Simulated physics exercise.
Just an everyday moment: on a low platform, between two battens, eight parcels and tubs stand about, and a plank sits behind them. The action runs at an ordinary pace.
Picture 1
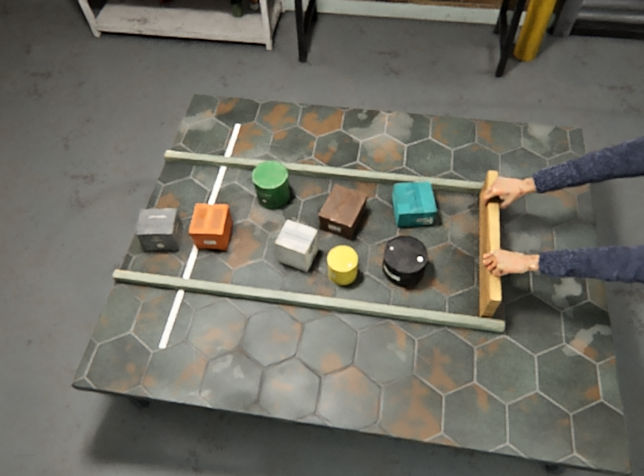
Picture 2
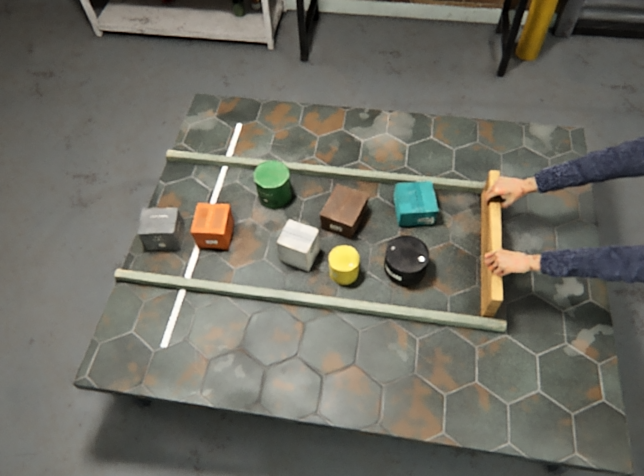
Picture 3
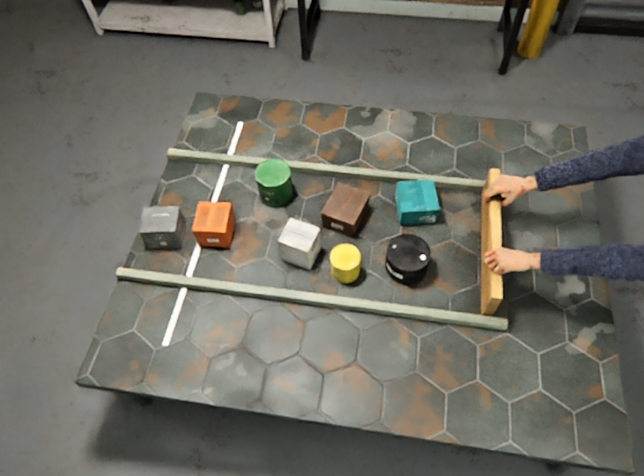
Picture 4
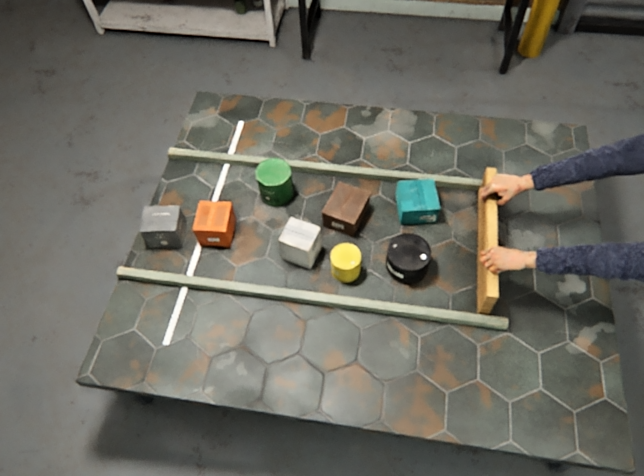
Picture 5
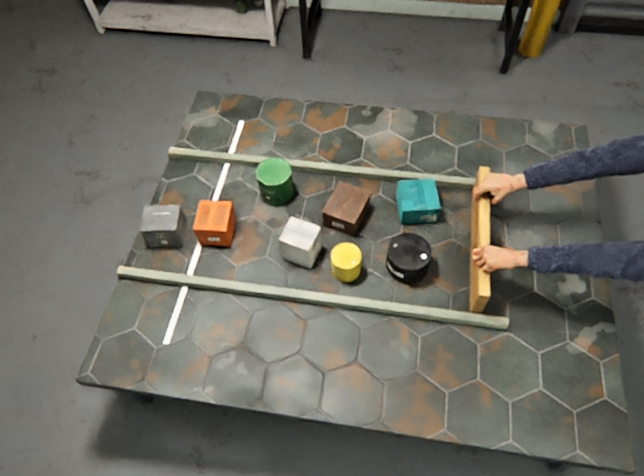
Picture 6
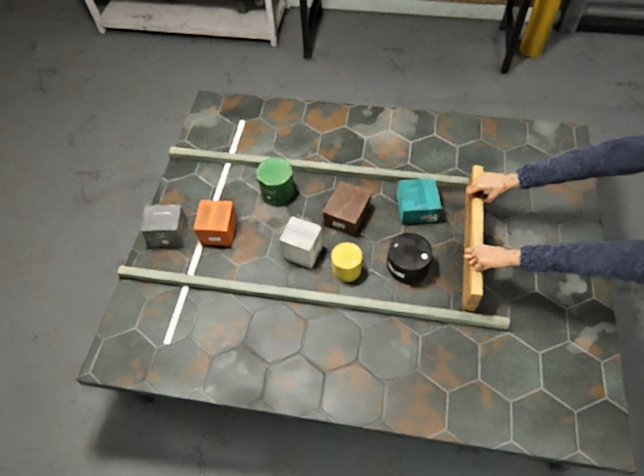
On a low tiled platform, eight boxes and tubs stand between two battens, some near a white tape line, while two hands at the right hold a wooden plank and slide it slightly left; the objects stay in place.
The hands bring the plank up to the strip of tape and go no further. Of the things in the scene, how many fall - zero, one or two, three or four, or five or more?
One or a pair drop.
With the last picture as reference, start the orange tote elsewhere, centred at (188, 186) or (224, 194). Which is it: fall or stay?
At the first spot it tips off, and at the second it tips off.
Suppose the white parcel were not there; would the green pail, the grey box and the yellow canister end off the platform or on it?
First, the green pail is safe; next, the grey box takes the fall; last, the yellow canister is safe.
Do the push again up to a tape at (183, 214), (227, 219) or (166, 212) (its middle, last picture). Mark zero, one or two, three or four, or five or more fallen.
Going through the places as listed, I'd say at least five, then just one or two, then more than four.
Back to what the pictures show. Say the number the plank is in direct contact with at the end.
The count is 3.
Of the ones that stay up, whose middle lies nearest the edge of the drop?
It's the orange tote that ends nearest.
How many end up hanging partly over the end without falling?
That adds up to 3.
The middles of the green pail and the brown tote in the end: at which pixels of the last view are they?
First object: (172, 161); second object: (170, 197).
Early on, none off yet; grey box at rest near (166, 226); orange tote at rest near (217, 224); green pail at rest near (276, 182).
A while later, none off yet; grey box at rest near (166, 226); orange tote moving near (214, 225); green pail travelled about its own width near (251, 173).
Finally, the number that fall off is one or two; lost, grey box.
